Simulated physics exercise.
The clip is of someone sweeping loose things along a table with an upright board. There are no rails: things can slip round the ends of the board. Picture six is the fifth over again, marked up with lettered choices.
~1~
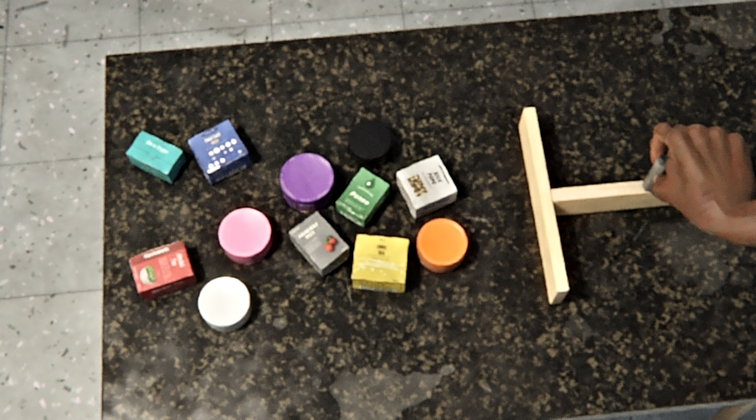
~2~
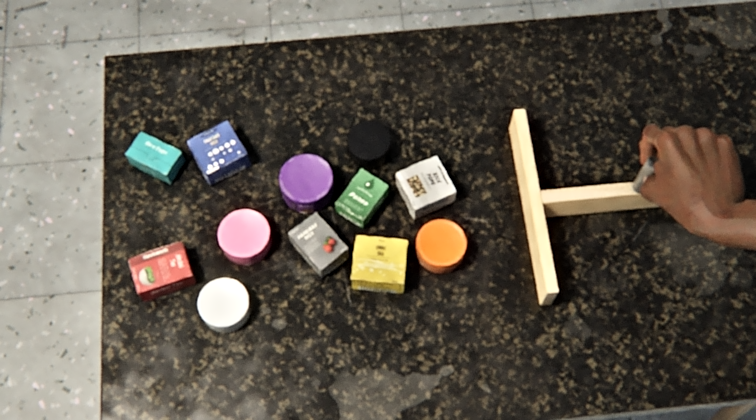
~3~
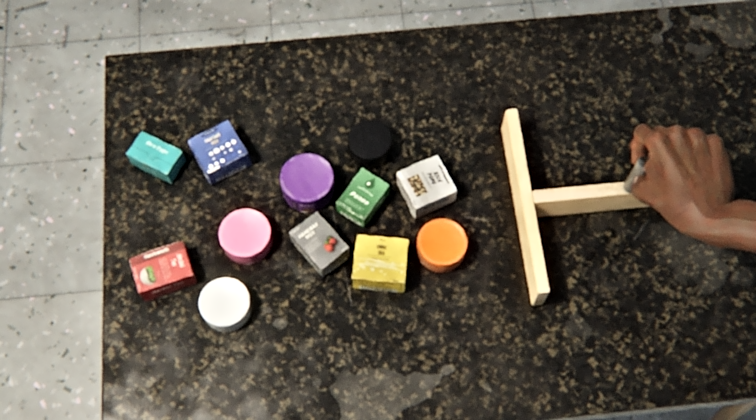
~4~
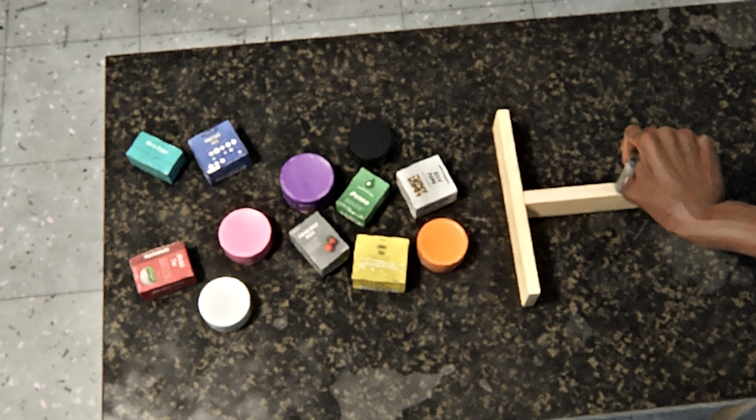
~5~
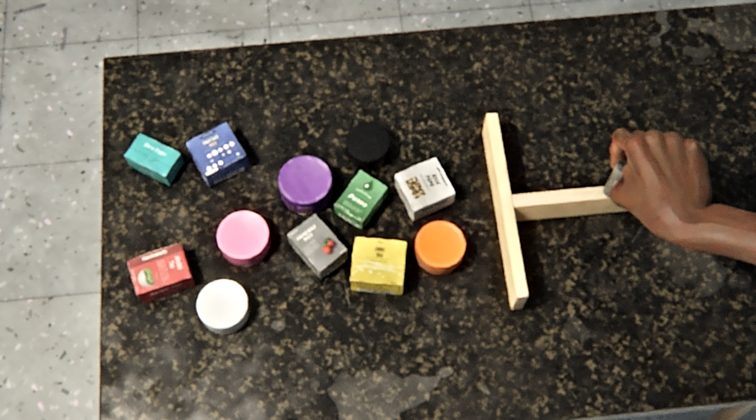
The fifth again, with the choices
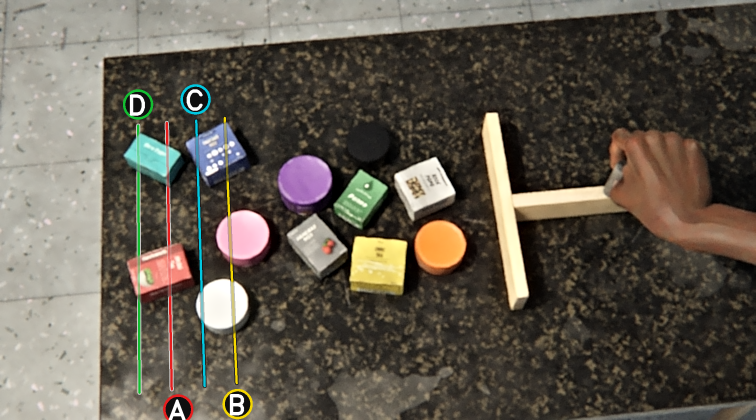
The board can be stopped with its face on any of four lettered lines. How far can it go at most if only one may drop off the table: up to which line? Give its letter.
It can go as far as B.
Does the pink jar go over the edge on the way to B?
No.
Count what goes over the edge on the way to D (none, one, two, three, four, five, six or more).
In all, six or more.
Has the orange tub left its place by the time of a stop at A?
Yes.
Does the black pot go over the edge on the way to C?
No.
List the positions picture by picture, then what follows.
In the first picture, board (546, 196); orange tub (442, 246); black pot (370, 144).
In the second picture, board (536, 197); white box (425, 188).
In the third picture, board (528, 197); turquoise packet (157, 158).
In the fourth picture, board (518, 198); grey box (320, 245).
In the fifth picture, board (507, 201); blue packet (218, 155); green box (361, 200); yellow box (379, 266).
On the marked copy, A at (169, 249); B at (230, 243); C at (200, 246); D at (139, 251).
Taking B. A third of the way, board (408, 210); yellow box (341, 276); purple tub (289, 188).
Two thirds of the way, board (307, 220); red packet (146, 280); pink jar (192, 250).
When it is over, board (230, 227); red packet (104, 304); pink jar (116, 252); none fallen.
As for the rest, A drops five; C drops four; D drops eight.
